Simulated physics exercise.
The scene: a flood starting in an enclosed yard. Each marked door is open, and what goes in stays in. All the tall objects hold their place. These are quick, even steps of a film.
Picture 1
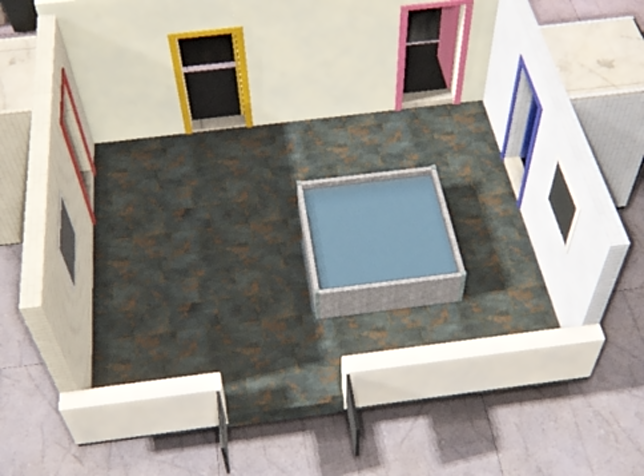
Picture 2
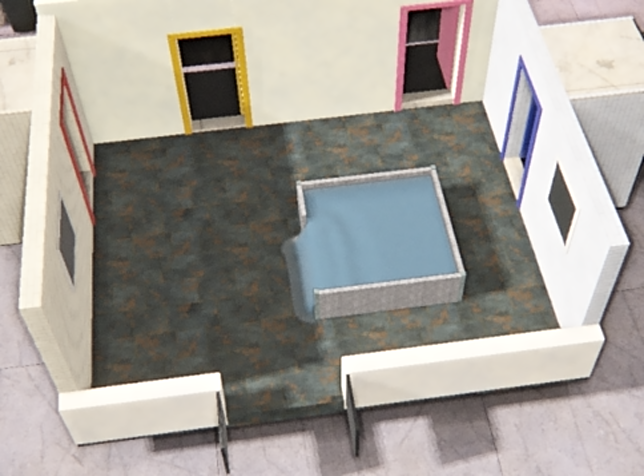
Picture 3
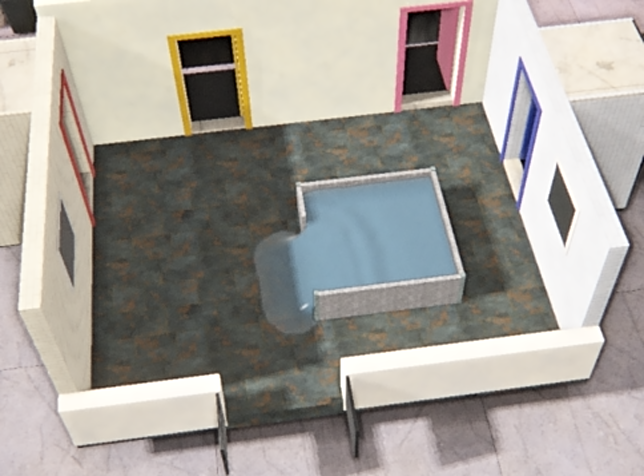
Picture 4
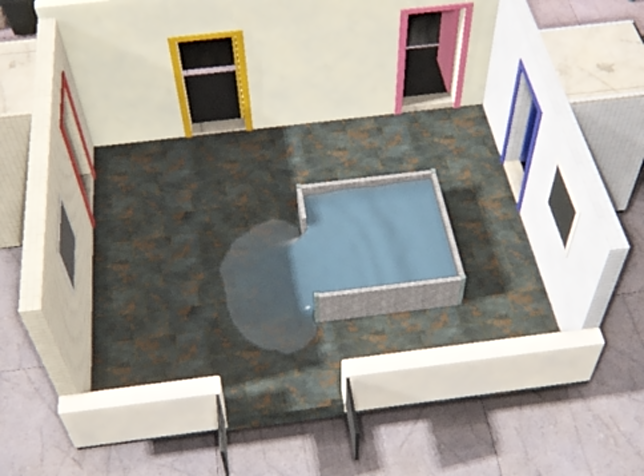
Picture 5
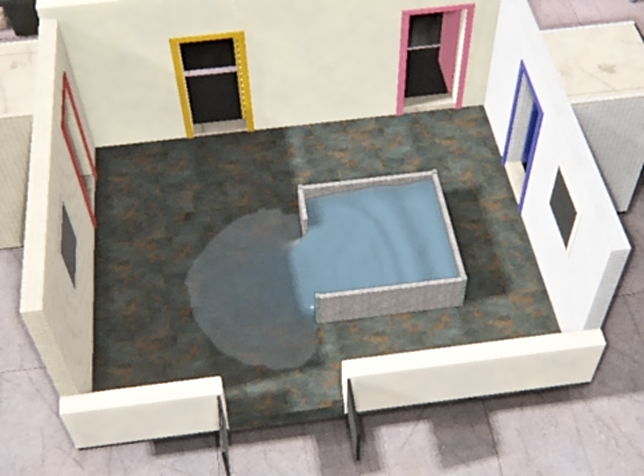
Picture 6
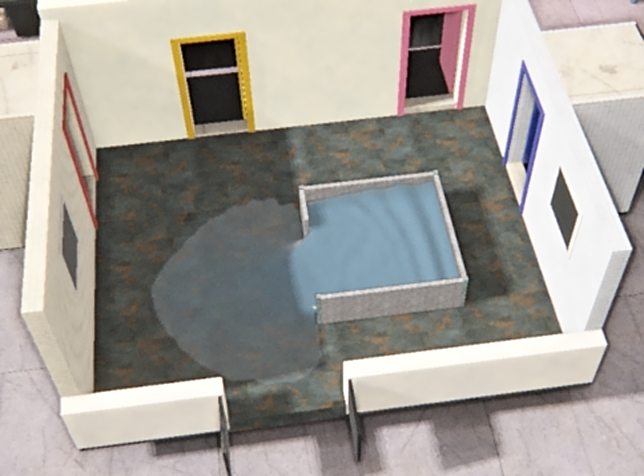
Water pours through a gap in the tank's left side and spreads across the dark floor.
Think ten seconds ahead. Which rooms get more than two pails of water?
In the end: The red door holds within the limit; the yellow door floods; the pink door holds within the limit; the blue door holds within the limit.
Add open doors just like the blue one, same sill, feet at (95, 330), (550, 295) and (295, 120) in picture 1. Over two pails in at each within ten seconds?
As listed: Is over, is under, holds.
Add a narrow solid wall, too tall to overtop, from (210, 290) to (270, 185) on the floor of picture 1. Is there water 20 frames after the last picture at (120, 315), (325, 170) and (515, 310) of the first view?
As listed: Flooded, covered, dry.
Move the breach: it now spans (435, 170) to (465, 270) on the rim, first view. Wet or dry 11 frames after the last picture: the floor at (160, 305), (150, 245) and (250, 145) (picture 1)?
As listed: Free of water, free of water, not flooded.
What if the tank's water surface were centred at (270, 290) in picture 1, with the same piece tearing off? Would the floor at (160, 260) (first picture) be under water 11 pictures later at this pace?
There: Under water.
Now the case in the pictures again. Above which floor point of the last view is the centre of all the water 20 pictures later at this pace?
At about (238, 278).
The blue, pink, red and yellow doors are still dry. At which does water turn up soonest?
First comes the door marked red.
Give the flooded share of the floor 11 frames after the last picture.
Close to 35 %.
A moment on, water covers 35 % of the floor; the red door not reached, the yellow door not reached, the pink door not reached, the blue door not reached.
Next, water covers 35 % of the floor; the red door wet at the sill, nothing in, the yellow door not reached, the pink door not reached, the blue door not reached.
Then, water covers 40 % of the floor; the red door wet at the sill, nothing in, the yellow door wet at the sill, nothing in, the pink door not reached, the blue door not reached.
Later, water covers 75 % of the floor; the red door wet at the sill, nothing in, the yellow door under two buckets in, the pink door wet at the sill, nothing in, the blue door not reached.
In the end, water covers 90 % of the floor; the red door wet at the sill, nothing in, the yellow door over two buckets in, the pink door wet at the sill, nothing in, the blue door wet at the sill, nothing in.
